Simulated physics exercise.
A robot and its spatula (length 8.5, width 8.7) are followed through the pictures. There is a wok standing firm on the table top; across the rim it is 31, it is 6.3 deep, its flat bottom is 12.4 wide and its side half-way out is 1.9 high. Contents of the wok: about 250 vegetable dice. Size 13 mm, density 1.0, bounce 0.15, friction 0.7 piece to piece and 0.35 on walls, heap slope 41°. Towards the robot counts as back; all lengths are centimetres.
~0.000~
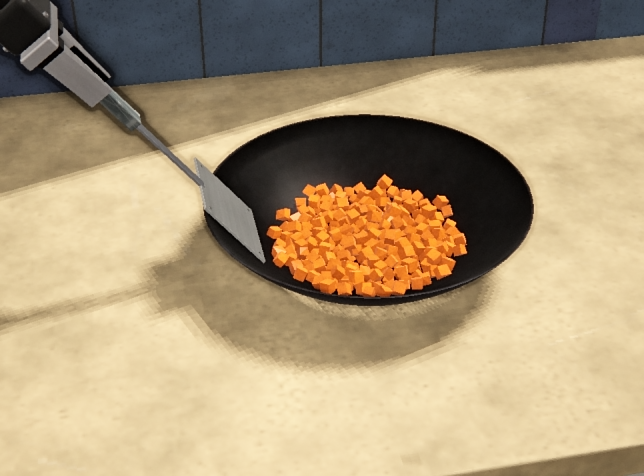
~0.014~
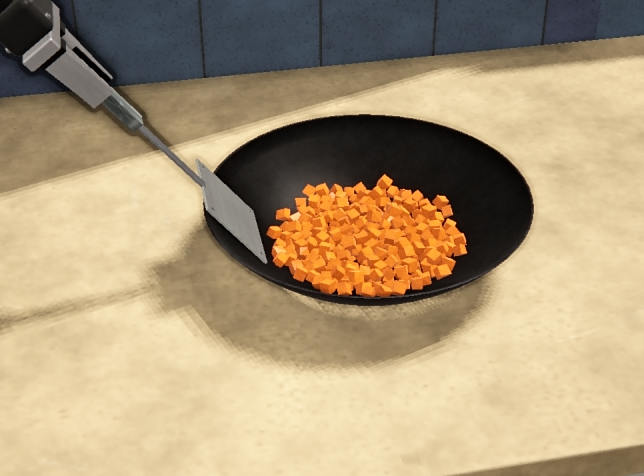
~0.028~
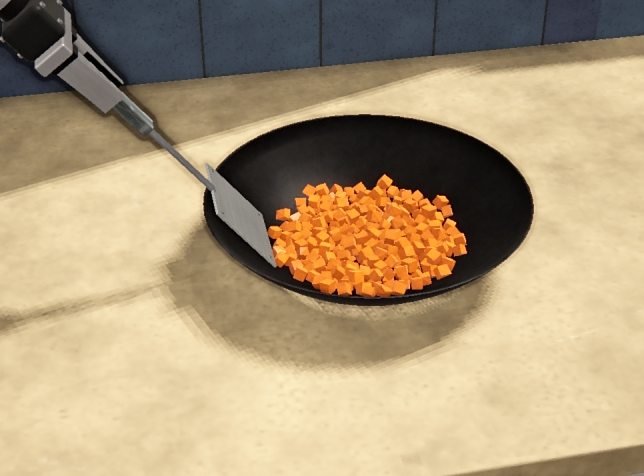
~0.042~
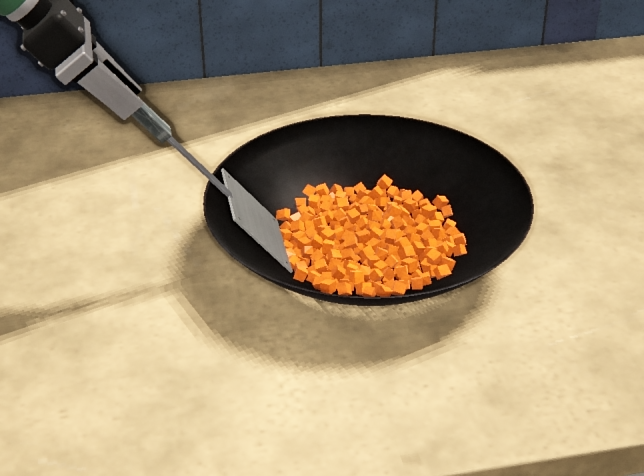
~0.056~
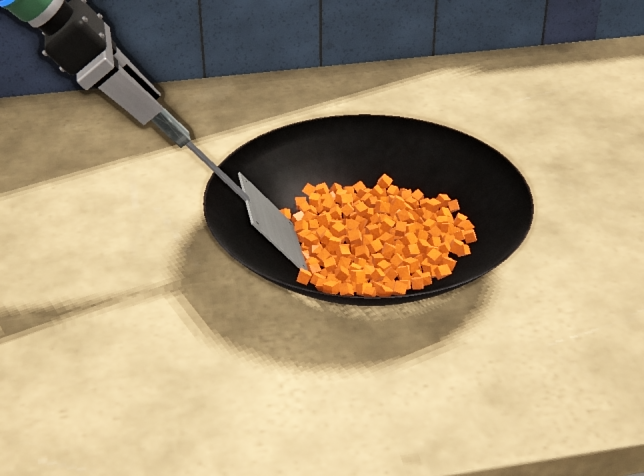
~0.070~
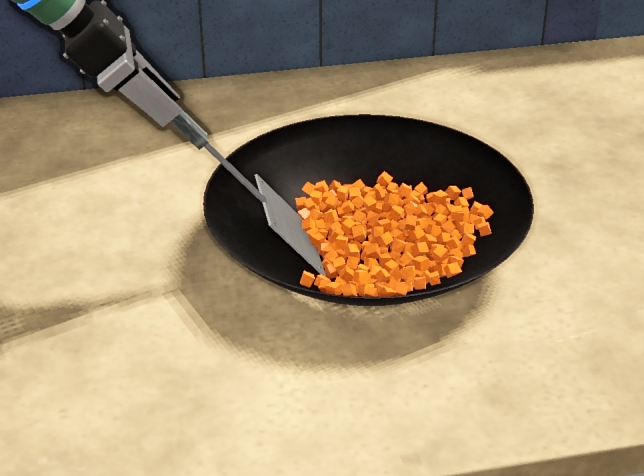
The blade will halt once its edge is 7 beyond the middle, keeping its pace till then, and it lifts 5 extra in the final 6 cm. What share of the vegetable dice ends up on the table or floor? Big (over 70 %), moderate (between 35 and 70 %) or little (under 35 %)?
The share is little.
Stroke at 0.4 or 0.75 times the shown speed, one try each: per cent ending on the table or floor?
Near 0 and near 5 percent respectively.
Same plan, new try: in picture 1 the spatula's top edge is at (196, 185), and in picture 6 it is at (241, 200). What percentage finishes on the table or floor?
Around 0 per cent finishes there.
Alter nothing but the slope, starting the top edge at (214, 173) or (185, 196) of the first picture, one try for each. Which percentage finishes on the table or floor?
Some 10 per cent, then some 10 per cent.
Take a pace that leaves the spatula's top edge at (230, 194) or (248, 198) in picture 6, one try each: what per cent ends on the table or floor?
Respectively, some 0 and 5 per cent.
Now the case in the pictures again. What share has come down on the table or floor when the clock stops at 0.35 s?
Roughly 10 percent.
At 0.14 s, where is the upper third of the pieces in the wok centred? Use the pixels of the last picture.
I'd put it somewhere near (474, 201).
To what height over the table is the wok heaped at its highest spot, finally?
Peak at rest, approximately 6.0 centimetres.
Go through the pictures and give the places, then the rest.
Spatula top edge at (200, 182), sloping 53°; upper third of the load around (371, 236), from x 275 to 460, top at y 185; 250 in the wok, in the first picture.
Spatula top edge at (201, 183), sloping 53°; upper third of the load around (371, 236), from x 275 to 460, top at y 185, in the second picture.
Spatula top edge at (211, 187), sloping 53°; upper third of the load around (371, 236), from x 275 to 460, top at y 185, in the third picture.
Spatula top edge at (228, 193), sloping 53°; upper third of the load around (367, 236), from x 285 to 460, top at y 185, in the fourth picture.
Spatula top edge at (245, 197), sloping 53°; upper third of the load around (377, 228), from x 285 to 470, top at y 180, in the fifth picture.
Spatula top edge at (263, 199), sloping 53°; upper third of the load around (404, 223), from x 285 to 485, top at y 180; 250 in the wok, in the sixth picture.
By 0.10 s, sloping 53°, highest piece 7 above the table; 250 in the wok.
By 0.14 s, sloping 53°, highest piece 9 above the table; 245 in the wok, 5 on the blade or in flight.
By 0.35 s, sloping 53°, highest piece 7 above the table; 224 in the wok, 21 on the table or floor, 5 on the blade or in flight.
By 1.40 s, sloping 53°, highest piece 5 above the table; 224 in the wok, 26 on the table or floor.
Final count, 224 in the wok, 26 on the table or floor. That is 10 % on the table or floor.
